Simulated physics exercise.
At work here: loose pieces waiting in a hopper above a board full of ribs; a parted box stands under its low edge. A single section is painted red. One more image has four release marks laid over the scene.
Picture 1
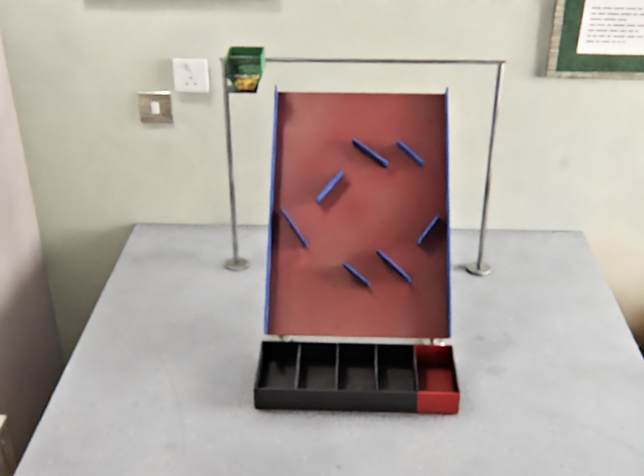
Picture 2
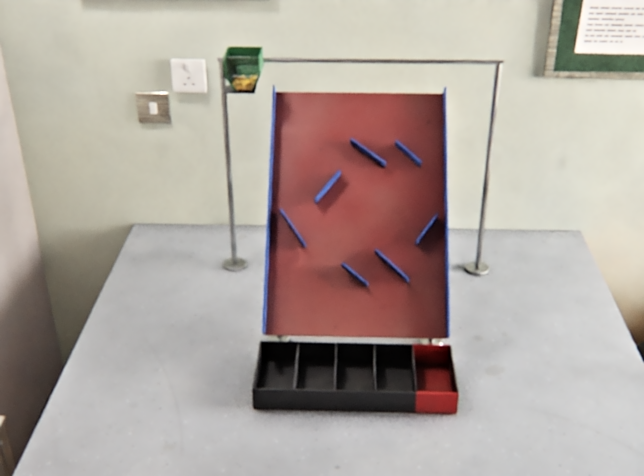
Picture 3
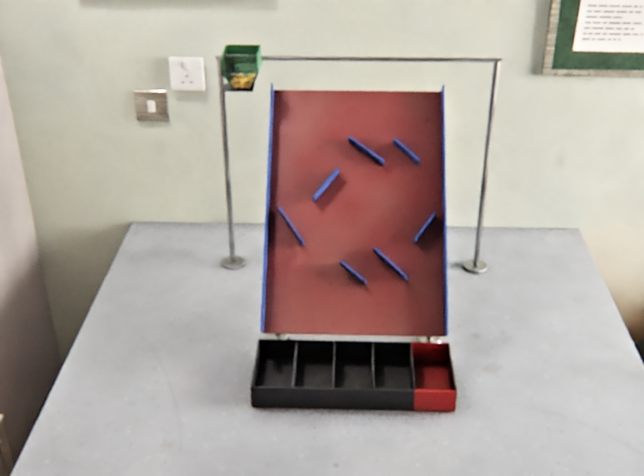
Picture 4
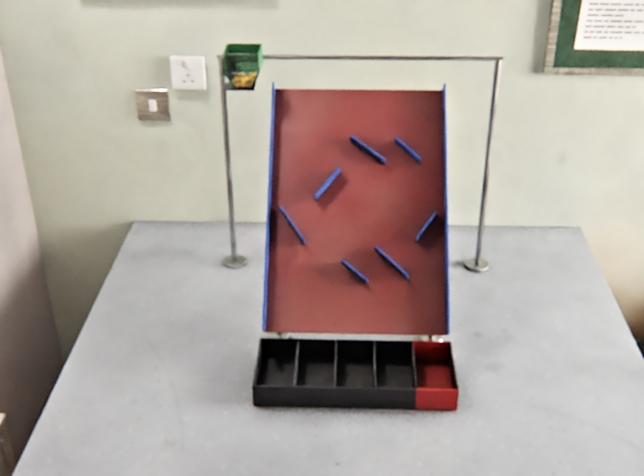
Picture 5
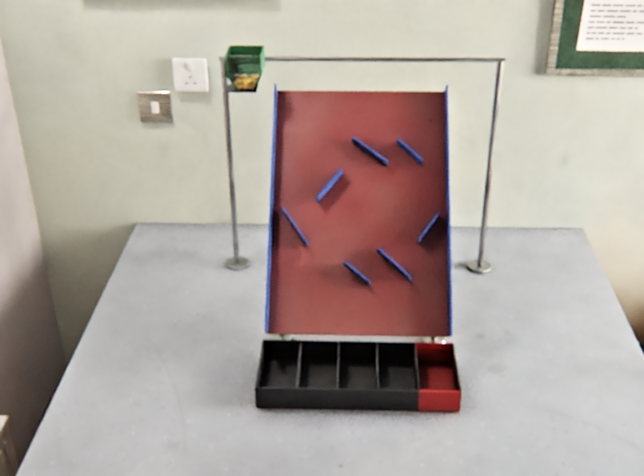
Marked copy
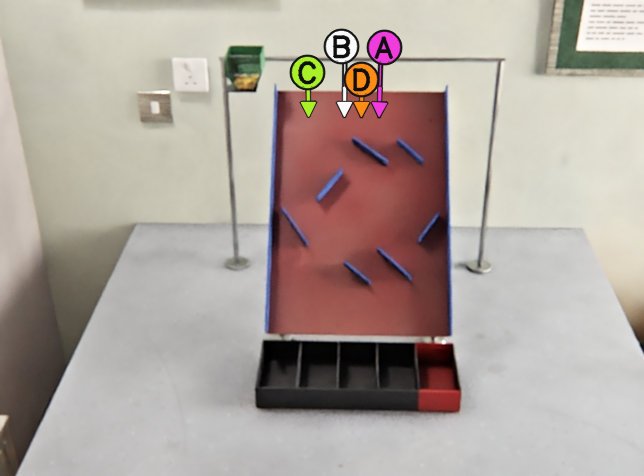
On a grey table against a pale wall, a green hopper stayed perched above a tilted red board with blue ribs and a divided black box with one red section; nothing moved except a slight camera wobble.
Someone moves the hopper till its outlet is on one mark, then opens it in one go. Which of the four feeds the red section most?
Mark A does it best.
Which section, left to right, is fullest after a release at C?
The third from the left.
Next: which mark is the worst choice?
The answer is C.
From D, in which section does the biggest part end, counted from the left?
The fifth.
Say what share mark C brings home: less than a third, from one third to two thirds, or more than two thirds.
Mark C gives less than a third.
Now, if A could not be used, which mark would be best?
That would be D.
On the marked copy, mark A meets the board at (379, 111); mark B meets the board at (344, 111); mark C meets the board at (308, 111); mark D meets the board at (361, 111).
If A is chosen, nearly all in the red section.
If B is chosen, about a quarter in the red section, about two thirds in other sections, a small part outside the box.
If C is chosen, a stray few in the red section, nearly all in other sections, a small part outside the box.
If D is chosen, most in the red section, about a quarter in other sections, a stray few outside the box.
